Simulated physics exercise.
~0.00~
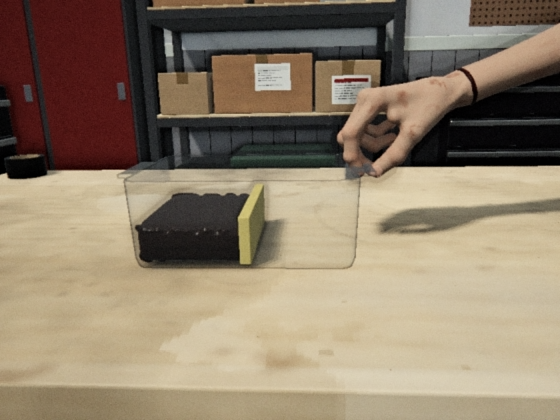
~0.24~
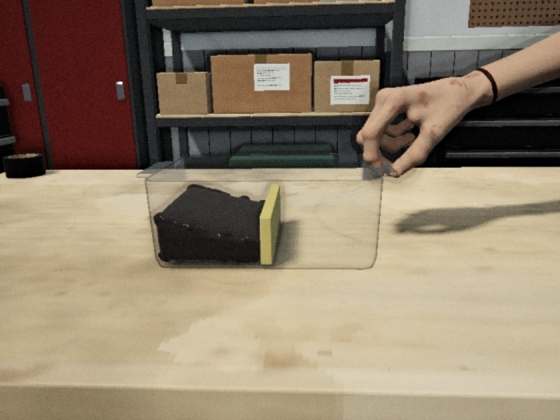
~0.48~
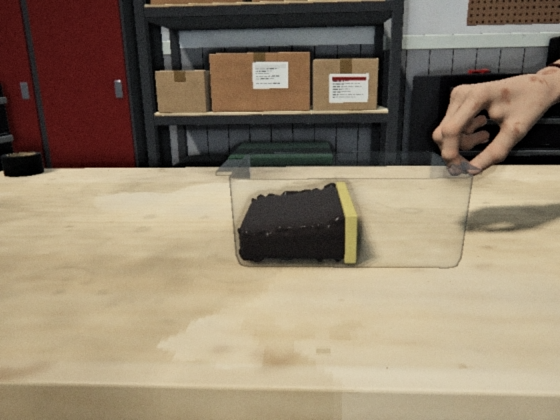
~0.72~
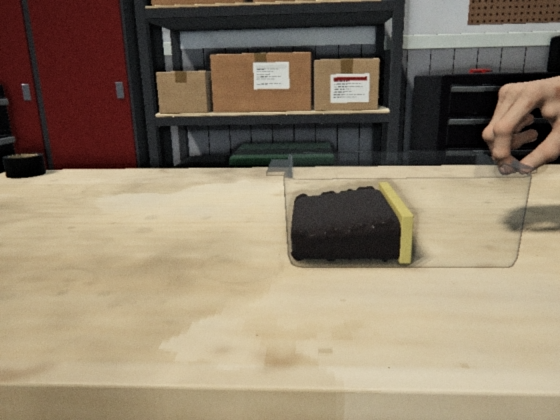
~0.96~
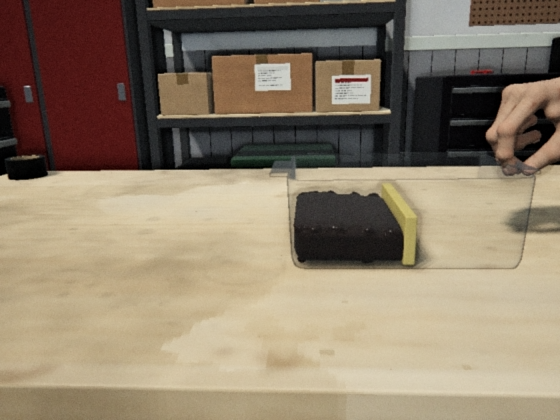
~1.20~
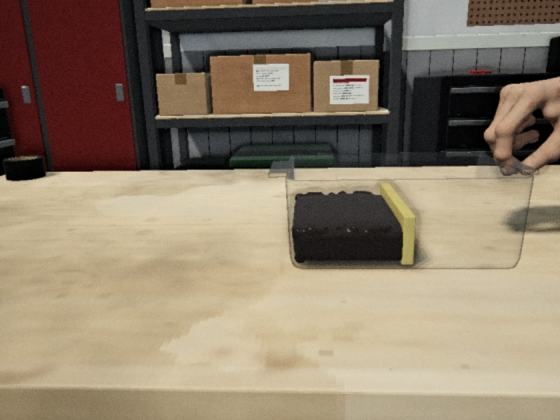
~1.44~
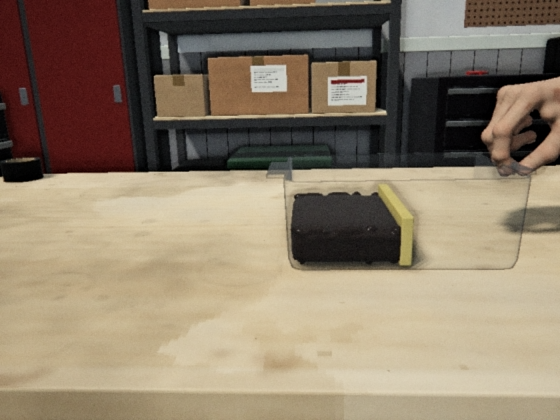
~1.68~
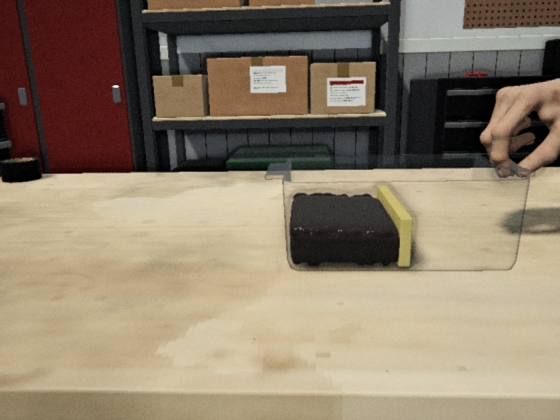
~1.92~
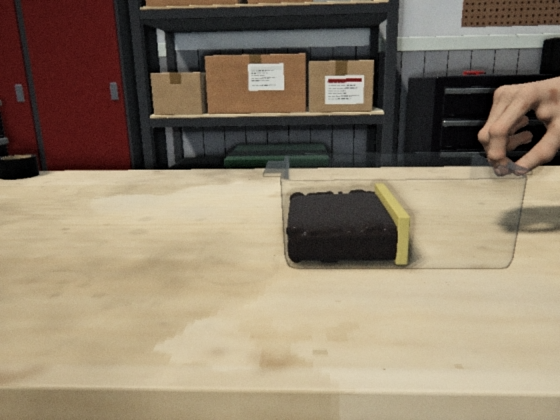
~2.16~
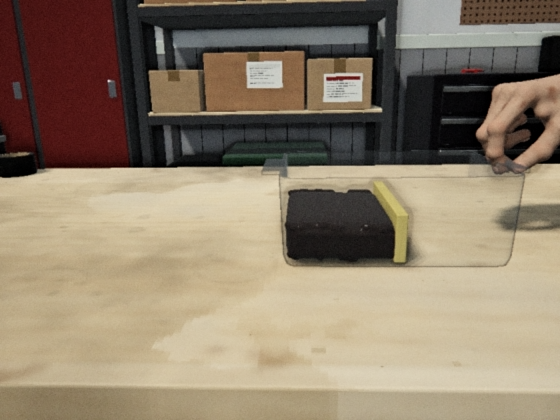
On a wooden workbench in a garage-like room, a hand pulls a clear open tub to the right, and the dark contents left of its yellow divider slosh and tilt. The tub stops, and the dark mass settles nearly level, still almost entirely left of the upright divider.
